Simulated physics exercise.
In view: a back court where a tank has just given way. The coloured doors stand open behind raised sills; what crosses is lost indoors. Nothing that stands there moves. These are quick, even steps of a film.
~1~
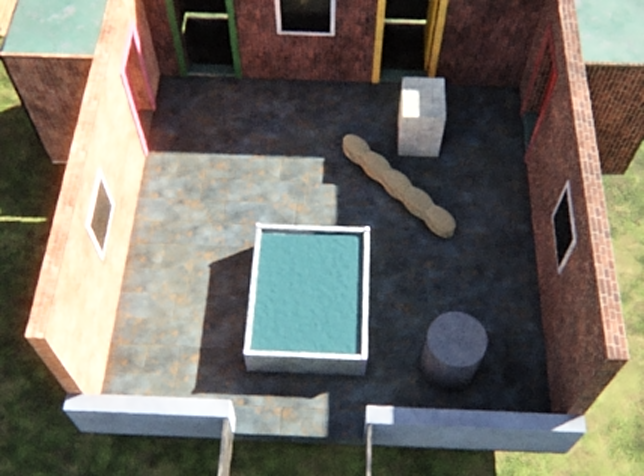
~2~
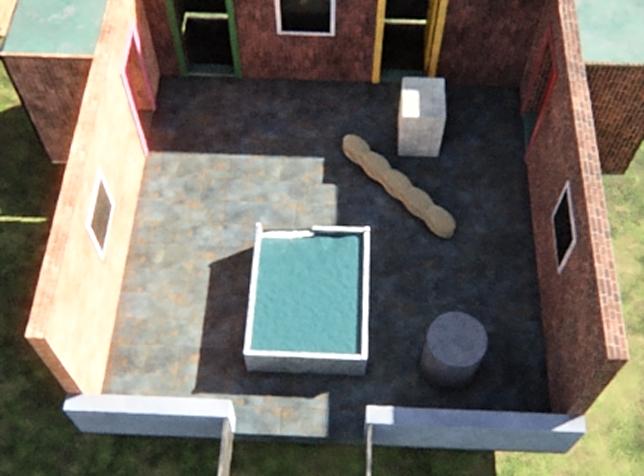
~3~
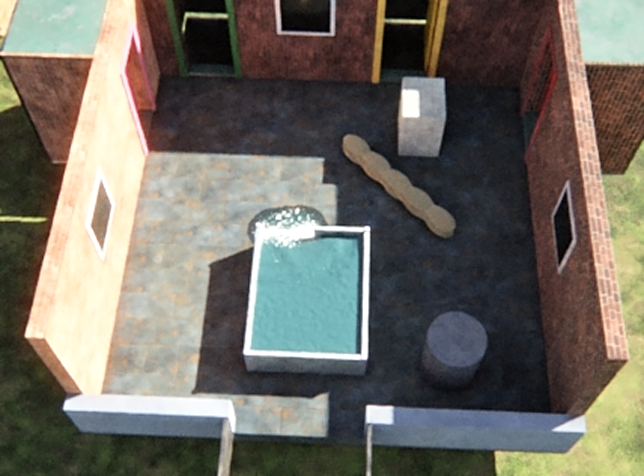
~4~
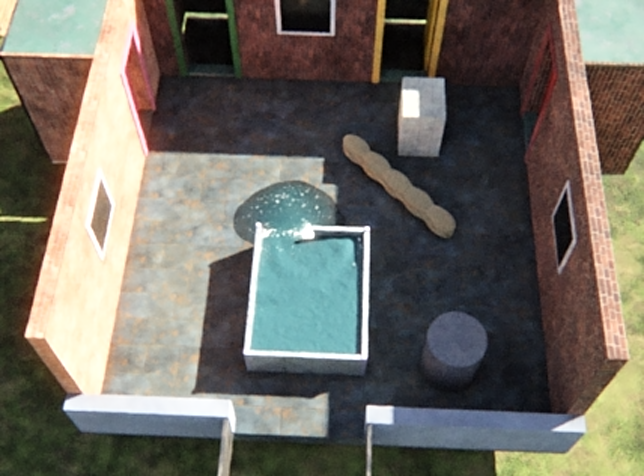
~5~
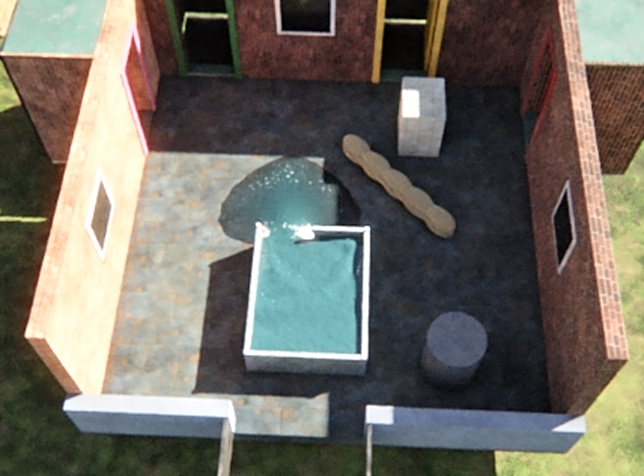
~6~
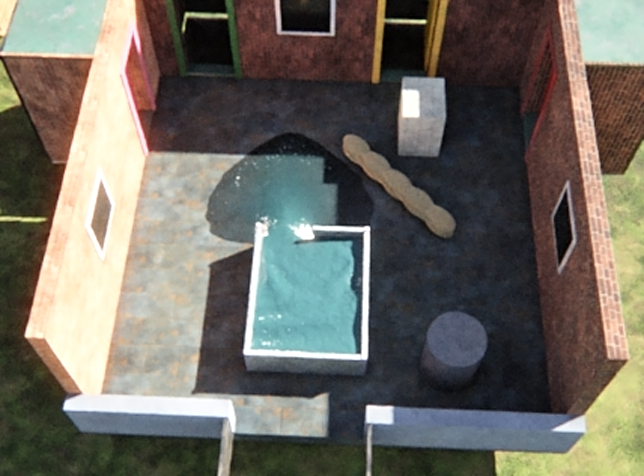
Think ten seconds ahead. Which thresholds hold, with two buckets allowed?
In the end: The green door floods; the pink door floods; the yellow door holds within the limit; the red door holds within the limit.
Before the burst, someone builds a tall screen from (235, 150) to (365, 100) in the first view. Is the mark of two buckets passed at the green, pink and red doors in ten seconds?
Then: Green door lets less in, pink door goes over, red door lets less in.
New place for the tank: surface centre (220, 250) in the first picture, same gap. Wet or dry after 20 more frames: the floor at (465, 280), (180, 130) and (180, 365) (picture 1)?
In that order: Clear, under water, not flooded.
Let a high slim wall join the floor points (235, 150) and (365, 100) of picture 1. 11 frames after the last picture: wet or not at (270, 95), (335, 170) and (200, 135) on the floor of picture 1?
In turn: Dry, flooded, under water.
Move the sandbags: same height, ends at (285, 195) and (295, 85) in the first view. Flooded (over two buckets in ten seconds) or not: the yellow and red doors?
Then: Yellow passes that mark, red is under.
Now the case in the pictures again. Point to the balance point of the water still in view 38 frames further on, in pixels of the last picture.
I would point to (299, 189).
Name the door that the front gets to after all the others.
I say the one in red.
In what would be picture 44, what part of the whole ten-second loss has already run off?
Some 80 per cent.
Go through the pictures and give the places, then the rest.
Still water in the water tank at (309, 291), in the first picture.
The front is at a hidden place, out from the gap on the water tank's far side, in the second picture.
Water pours out on the water tank's far side and has run to (310, 212), in the third picture.
The front is at (301, 186), out from the gap on the water tank's far side, in the fourth picture.
The front is at (292, 160), out from the gap on the water tank's far side, in the fifth picture.
Water pours out on the water tank's far side and has run to (284, 138), in the sixth picture.
A moment on, water covers 20 % of the floor; the green door not reached, the pink door not reached, the yellow door not reached, the red door not reached.
Next, water covers 30 % of the floor; the green door under two buckets in, the pink door wet at the sill, nothing in, the yellow door wet at the sill, nothing in, the red door not reached.
Then, water covers 40 % of the floor; the green door over two buckets in, the pink door under two buckets in, the yellow door wet at the sill, nothing in, the red door not reached.
Later, water covers 50 % of the floor; the green door far over two buckets in, the pink door over two buckets in, the yellow door wet at the sill, nothing in, the red door wet at the sill, nothing in.
In the end, water covers 85 % of the floor; the green door far over two buckets in, the pink door over two buckets in, the yellow door wet at the sill, nothing in, the red door wet at the sill, nothing in.
